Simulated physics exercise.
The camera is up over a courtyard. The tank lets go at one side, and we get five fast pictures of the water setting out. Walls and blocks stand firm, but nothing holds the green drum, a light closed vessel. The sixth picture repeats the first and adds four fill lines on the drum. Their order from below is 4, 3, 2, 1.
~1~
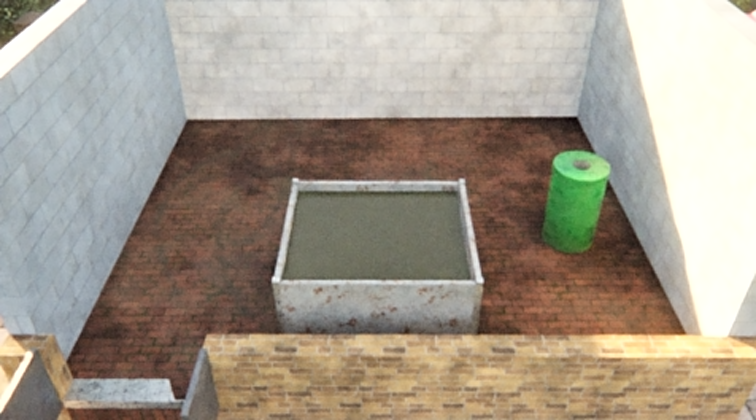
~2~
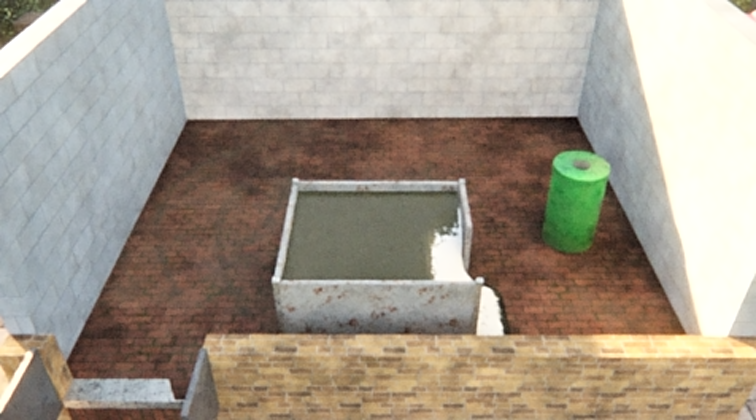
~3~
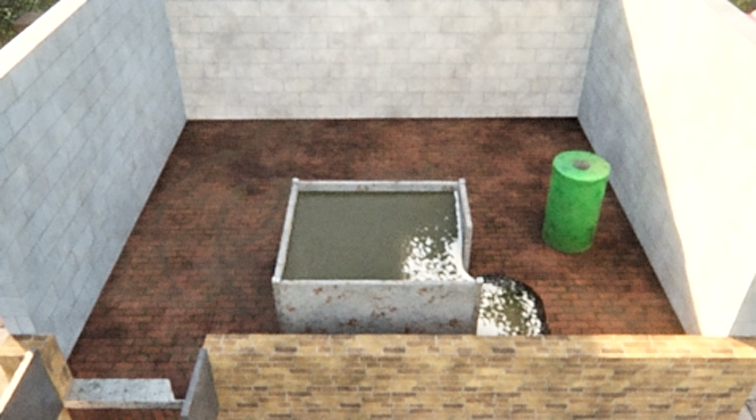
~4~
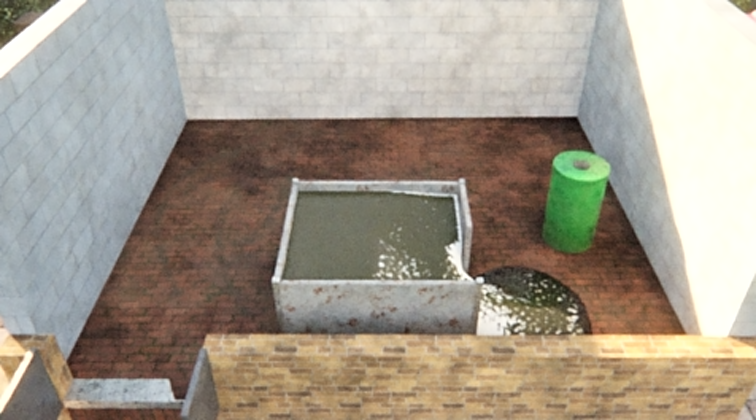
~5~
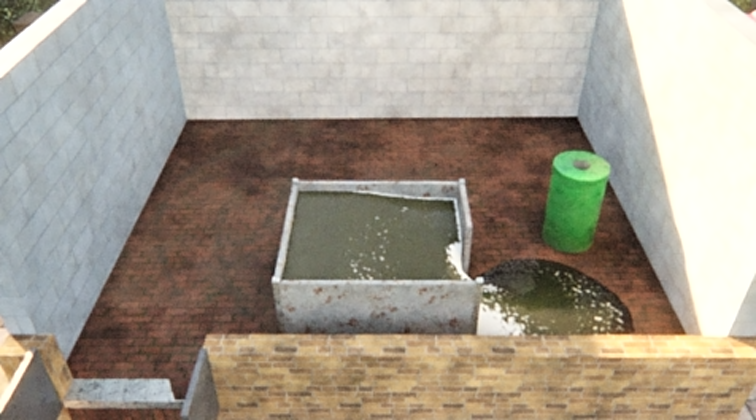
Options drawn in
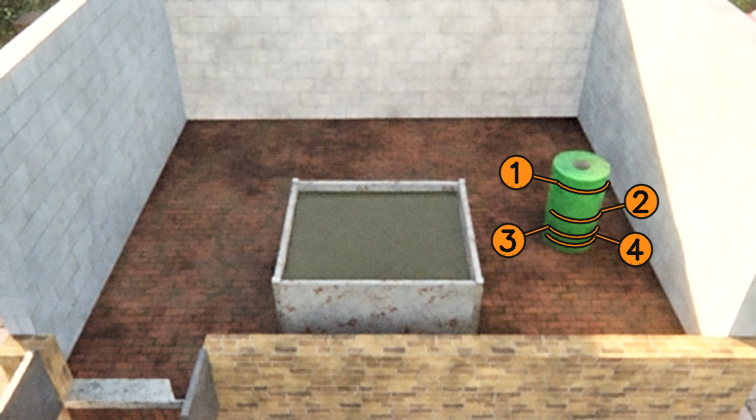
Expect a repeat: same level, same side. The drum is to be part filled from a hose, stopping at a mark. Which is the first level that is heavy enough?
Line 2.
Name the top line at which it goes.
That is line 3.
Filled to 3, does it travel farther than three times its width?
No.
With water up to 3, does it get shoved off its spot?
Yes, it does.
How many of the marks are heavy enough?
Two of them.
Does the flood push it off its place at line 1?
No, that is safe.
On the marked copy, 1 at (587, 192); 2 at (580, 221); 3 at (577, 237); 4 at (575, 245); from the bottom up 4, 3, 2, 1.
With 1, it does not move.
With 2, it does not move.
With 3, it is pushed about its own width away.
With 4, it is pushed about twice its own width away.
